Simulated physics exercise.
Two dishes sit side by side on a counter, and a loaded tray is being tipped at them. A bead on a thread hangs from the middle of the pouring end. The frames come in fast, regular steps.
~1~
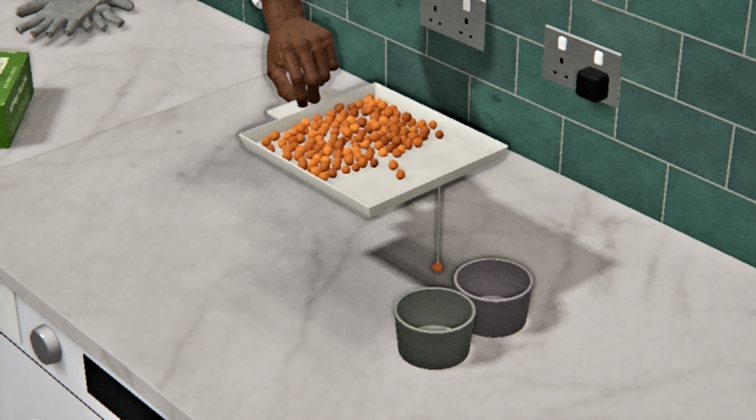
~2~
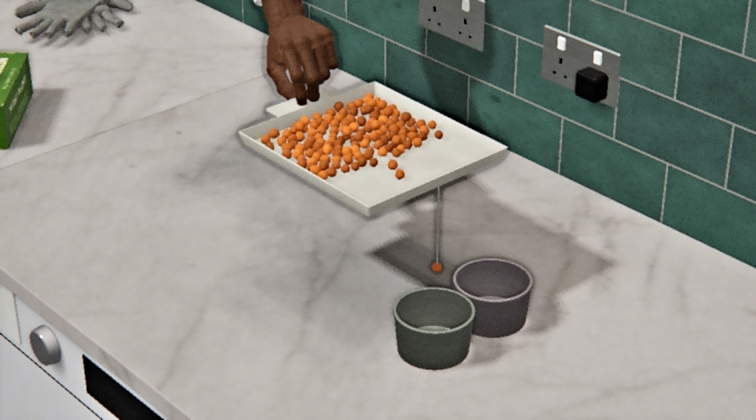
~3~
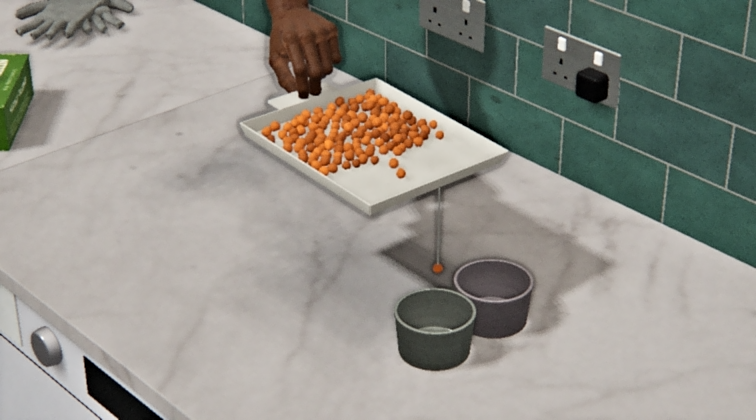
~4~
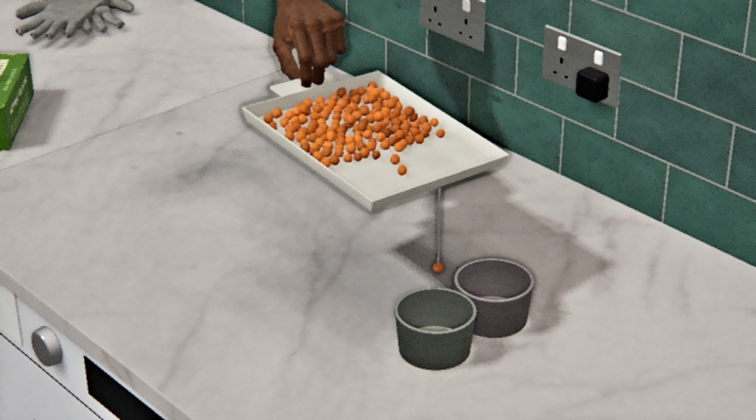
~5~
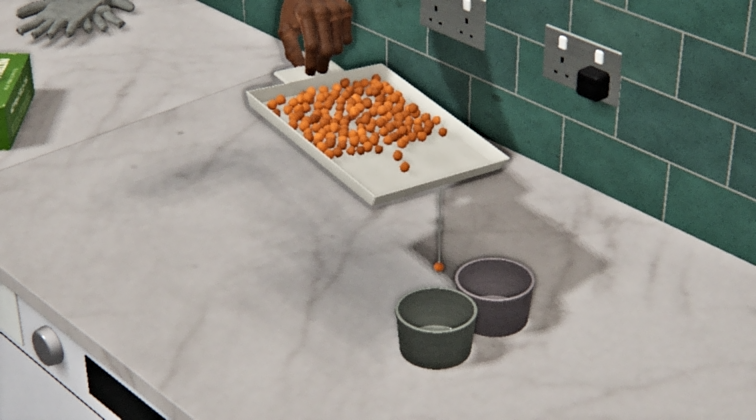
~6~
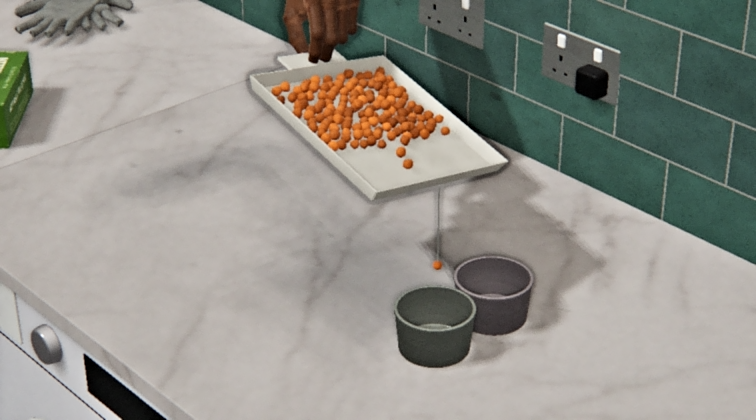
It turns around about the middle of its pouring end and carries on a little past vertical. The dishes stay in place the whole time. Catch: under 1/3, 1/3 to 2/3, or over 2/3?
Under 1/3.
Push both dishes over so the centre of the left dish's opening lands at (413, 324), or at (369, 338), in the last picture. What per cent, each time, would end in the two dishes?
10 %, 0 %.
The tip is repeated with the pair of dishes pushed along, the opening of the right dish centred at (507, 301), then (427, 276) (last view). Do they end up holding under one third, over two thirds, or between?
Under a third; less than a third.
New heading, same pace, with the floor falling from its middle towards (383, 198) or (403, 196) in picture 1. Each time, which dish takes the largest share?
One after the other: The leftmost dish, the leftmost dish.
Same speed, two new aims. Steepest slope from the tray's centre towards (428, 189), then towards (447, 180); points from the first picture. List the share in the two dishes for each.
Around 70 per cent first, around 70 per cent next.
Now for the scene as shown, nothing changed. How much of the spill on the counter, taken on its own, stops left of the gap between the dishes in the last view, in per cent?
Close to 20 per cent of the spill, I think.
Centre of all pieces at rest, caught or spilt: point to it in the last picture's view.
Last view, centre at rest - approx. (515, 286).
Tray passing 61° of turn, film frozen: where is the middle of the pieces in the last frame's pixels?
Roughly at (470, 159).
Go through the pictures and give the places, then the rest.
Corners of the pouring end at (370, 204) and (501, 146), level; middle of the load at (347, 137), coated peanuts; left dish at (462, 342); right dish at (520, 311); bead on its thread at (438, 267), in the first picture.
Corners of the pouring end at (369, 203) and (500, 147), level; middle of the load at (346, 136), in the second picture.
Corners of the pouring end at (371, 202) and (501, 150), tipped barely, lowest at the right corner; middle of the load at (347, 132), in the third picture.
Corners of the pouring end at (373, 197) and (502, 153), tipped a little, lowest at the right corner; middle of the load at (349, 124), in the fourth picture.
Corners of the pouring end at (376, 193) and (503, 157), tipped a little, lowest at the right corner; middle of the load at (360, 122), in the fifth picture.
Corners of the pouring end at (377, 188) and (501, 159), tipped clearly, lowest at the right corner; middle of the load at (363, 115); left dish at (462, 340); right dish at (520, 308), in the sixth picture.
Soon, tray tipped steeply; most on the tray; a small part in the right dish; a small part outside both; a small part in the air.
A while on, tray tipped right over; a small part on the tray; about a quarter in the right dish; about half outside both; a small part in the air.
Towards the end, tray tipped past a quarter turn; about a quarter in the right dish; most outside both.
Finally, tray tipped past a quarter turn; none in the left dish; about a quarter in the right dish; most outside both.
